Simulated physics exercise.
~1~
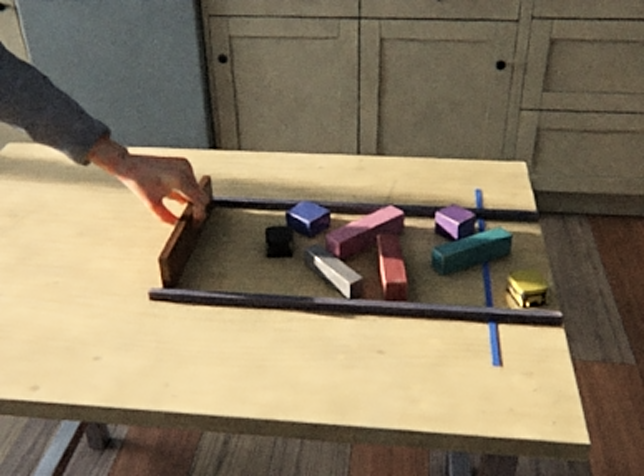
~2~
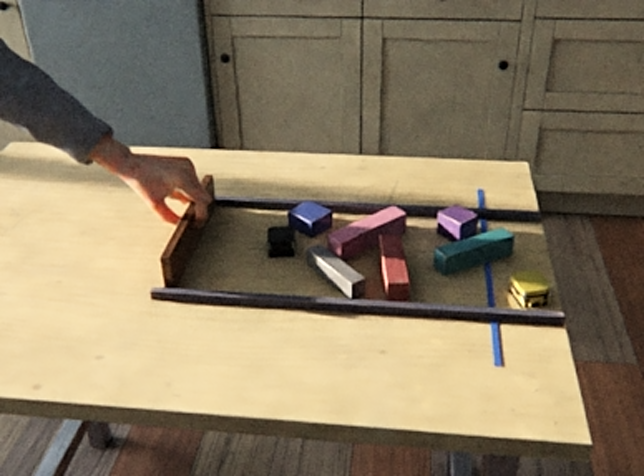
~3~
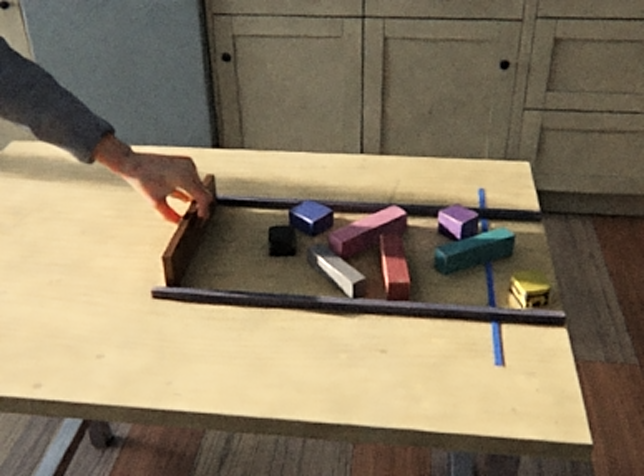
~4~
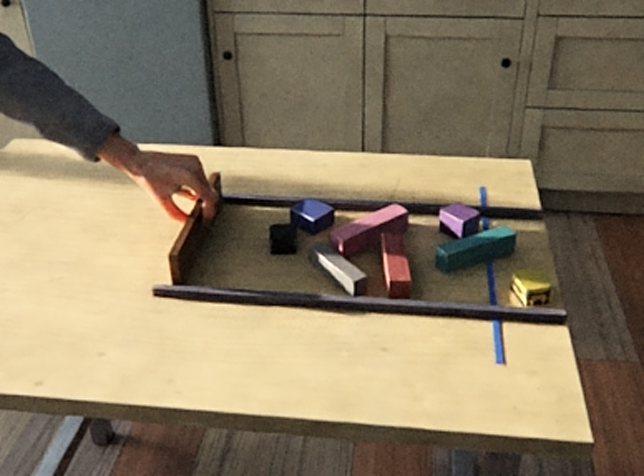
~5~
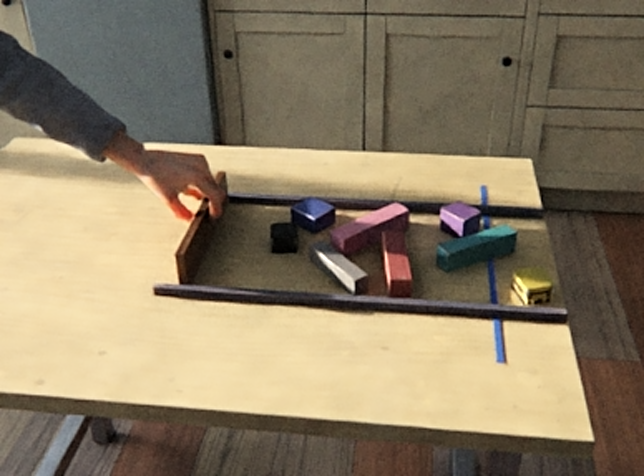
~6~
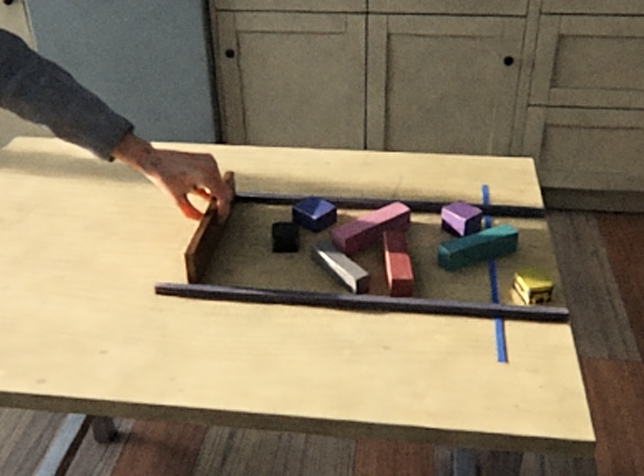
Wooden board held by a hand sliding slowly right between two dark rails, the coloured blocks ahead of it staying nearly still.
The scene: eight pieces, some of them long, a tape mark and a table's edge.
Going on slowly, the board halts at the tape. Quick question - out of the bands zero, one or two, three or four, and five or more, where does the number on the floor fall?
Lost: Three or four.
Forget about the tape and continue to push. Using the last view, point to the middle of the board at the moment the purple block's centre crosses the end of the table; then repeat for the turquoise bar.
Near (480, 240), then near (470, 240).
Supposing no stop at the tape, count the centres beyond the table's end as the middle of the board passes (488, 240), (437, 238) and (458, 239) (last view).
In order of the places given, that's 3, 0 and 0.
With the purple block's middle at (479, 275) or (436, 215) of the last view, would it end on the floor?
At the first spot the purple block hangs on; at the second it topples off.
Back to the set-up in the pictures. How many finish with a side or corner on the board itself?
That makes 3.
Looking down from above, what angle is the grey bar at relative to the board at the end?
Roughly 0° out of line.
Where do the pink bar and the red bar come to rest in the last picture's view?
Final centres, in order: Near (534, 240), near (548, 278).
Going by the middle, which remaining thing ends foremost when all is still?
That would be the red bar.
A little later, none off yet; yellow case at rest near (534, 286); turquoise bar at rest near (479, 247); purple block at rest near (462, 220).
Next, none off yet; yellow case at rest near (534, 286); turquoise bar shifted a little near (499, 254); purple block shifted about its own width near (483, 221).
When it is over, the number that fall off is three or four; down, purple block, turquoise bar and yellow case.
